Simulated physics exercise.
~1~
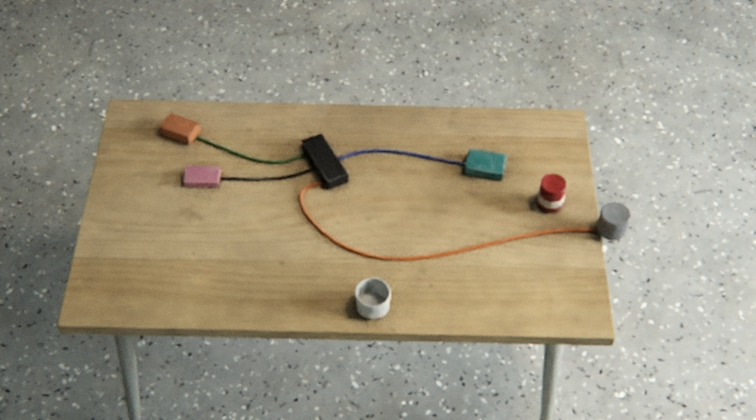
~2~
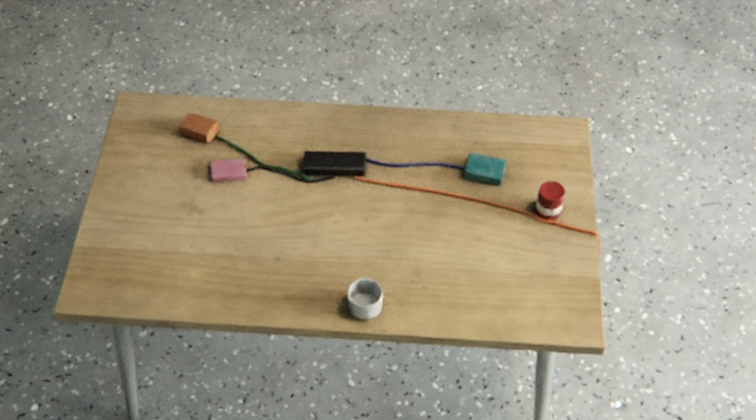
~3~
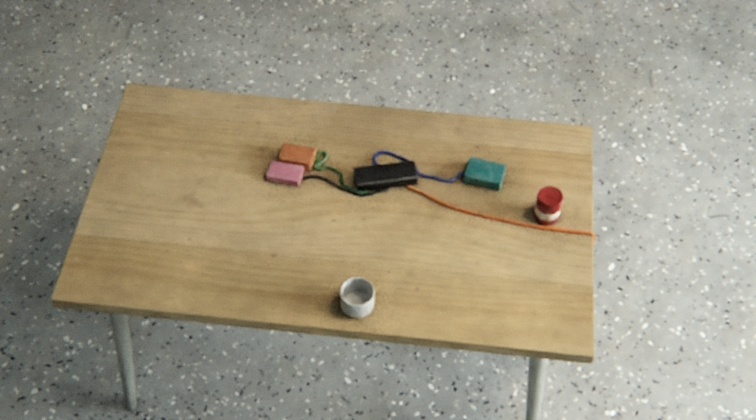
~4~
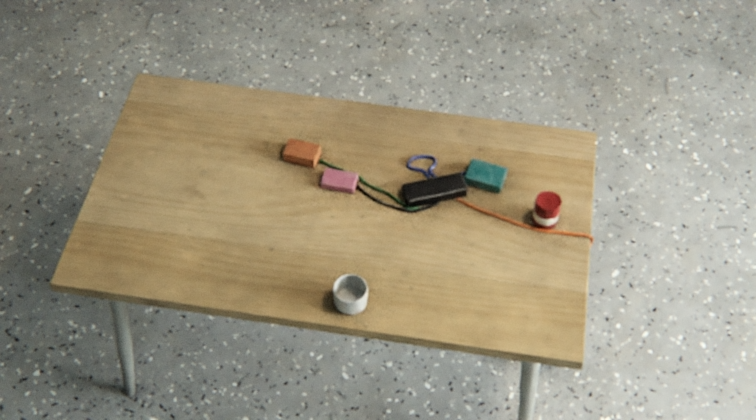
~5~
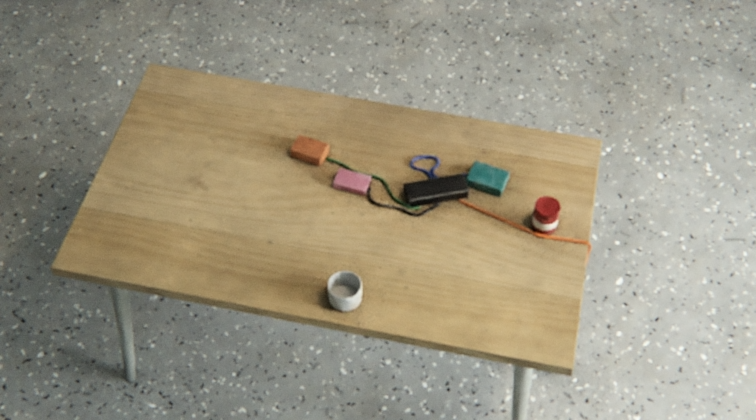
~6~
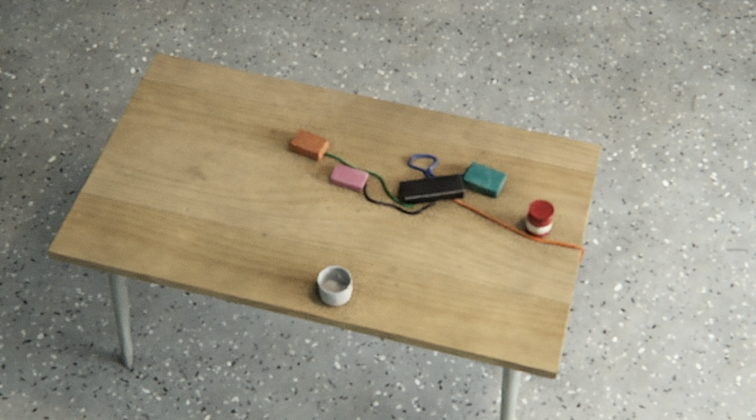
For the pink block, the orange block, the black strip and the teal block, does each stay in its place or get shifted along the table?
The pink block, the orange block and the black strip all get shifted to the right. The teal block stays in its place.
